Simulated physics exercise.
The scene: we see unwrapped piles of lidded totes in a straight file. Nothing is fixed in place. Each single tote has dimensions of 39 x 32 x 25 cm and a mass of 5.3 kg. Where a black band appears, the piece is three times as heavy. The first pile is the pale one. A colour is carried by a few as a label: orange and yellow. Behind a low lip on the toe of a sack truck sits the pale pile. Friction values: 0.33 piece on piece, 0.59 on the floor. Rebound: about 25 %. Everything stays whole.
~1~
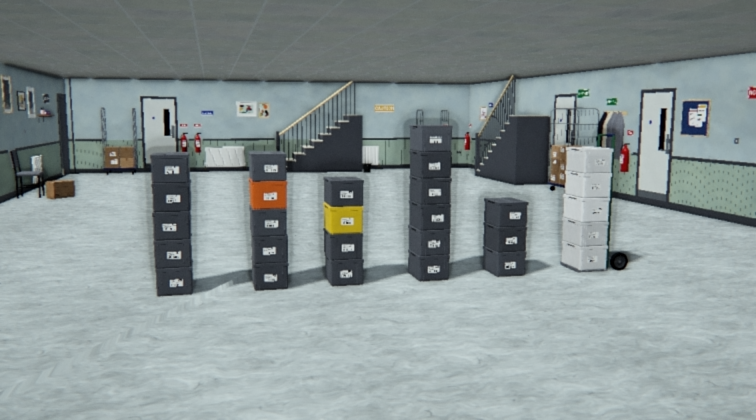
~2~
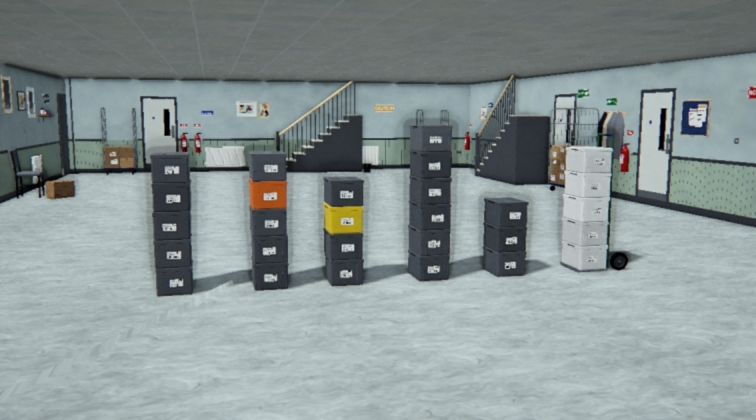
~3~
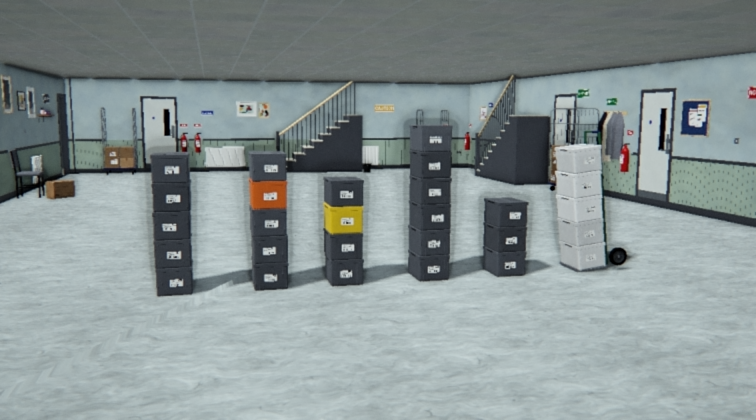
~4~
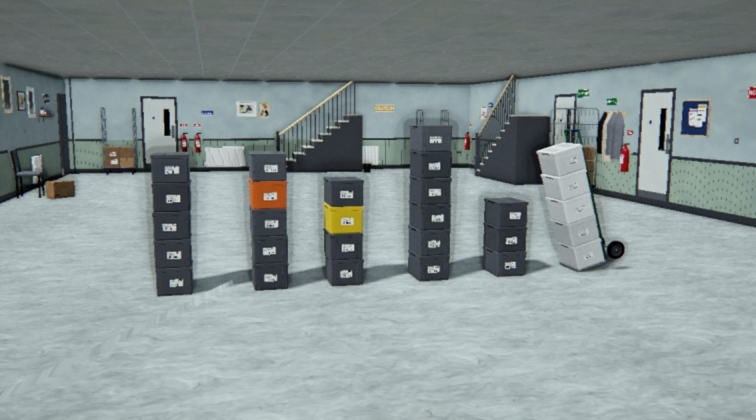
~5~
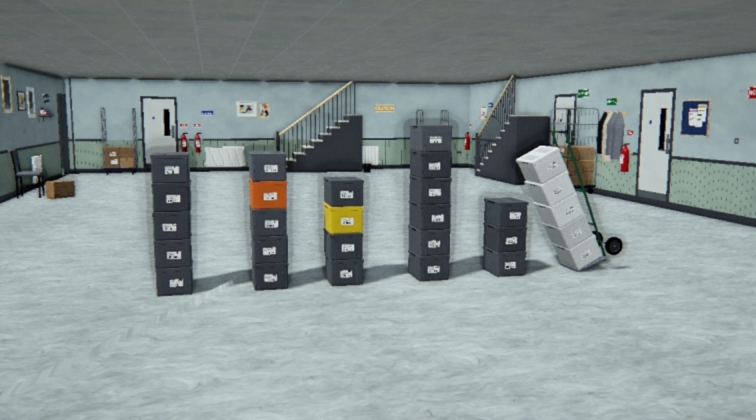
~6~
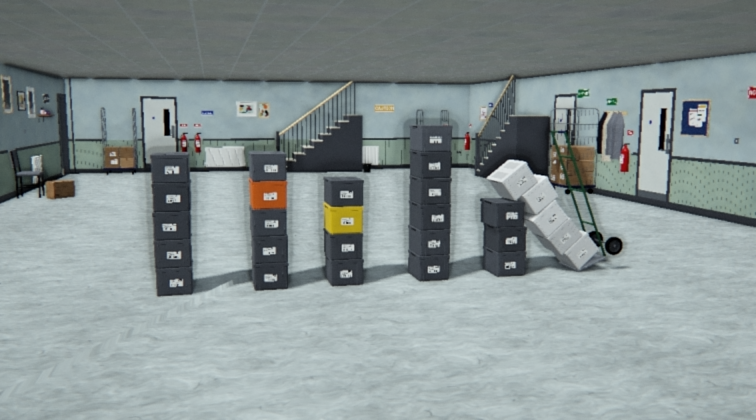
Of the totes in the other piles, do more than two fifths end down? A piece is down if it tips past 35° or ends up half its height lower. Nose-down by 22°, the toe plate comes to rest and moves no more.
Yes.
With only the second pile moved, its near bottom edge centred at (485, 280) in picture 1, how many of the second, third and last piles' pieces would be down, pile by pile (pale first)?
Pile tally - second: 0, third: 0, last: 0.
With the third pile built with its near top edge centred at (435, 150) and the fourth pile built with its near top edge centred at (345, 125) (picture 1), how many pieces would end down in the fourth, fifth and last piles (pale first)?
You'd get fourth 6, fifth 4 and last 3.
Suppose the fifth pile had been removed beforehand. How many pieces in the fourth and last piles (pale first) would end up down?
In that case fourth pile: 4; last pile: 4.
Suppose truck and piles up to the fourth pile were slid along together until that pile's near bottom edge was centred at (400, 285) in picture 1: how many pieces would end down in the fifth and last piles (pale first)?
That would give fifth 4, last 4.
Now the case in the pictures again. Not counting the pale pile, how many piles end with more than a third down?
The total is 5.
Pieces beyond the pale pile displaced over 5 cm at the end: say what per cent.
95 per cent.
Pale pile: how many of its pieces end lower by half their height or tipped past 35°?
The answer is 5 of the pale ones.
Then, 1.57 s past the last view, 5 of the pale pile down; 2 of the 23 other totes down.
Then, 2.89 s past the last view, 5 of the pale pile down; 17 of the 23 other totes down; yellow tote 43° from how it stood, 20 cm lower; orange tote 11° from how it stood, 16 cm lower.
In the end, 5 of the pale pile down; 22 of the 23 other totes down; orange tote 47° from how it stood, 61 cm lower; yellow tote 43° from how it stood, 21 cm lower. That is 96 per cent. From the last view, middles, orange tote near (124, 264), yellow tote near (279, 241).
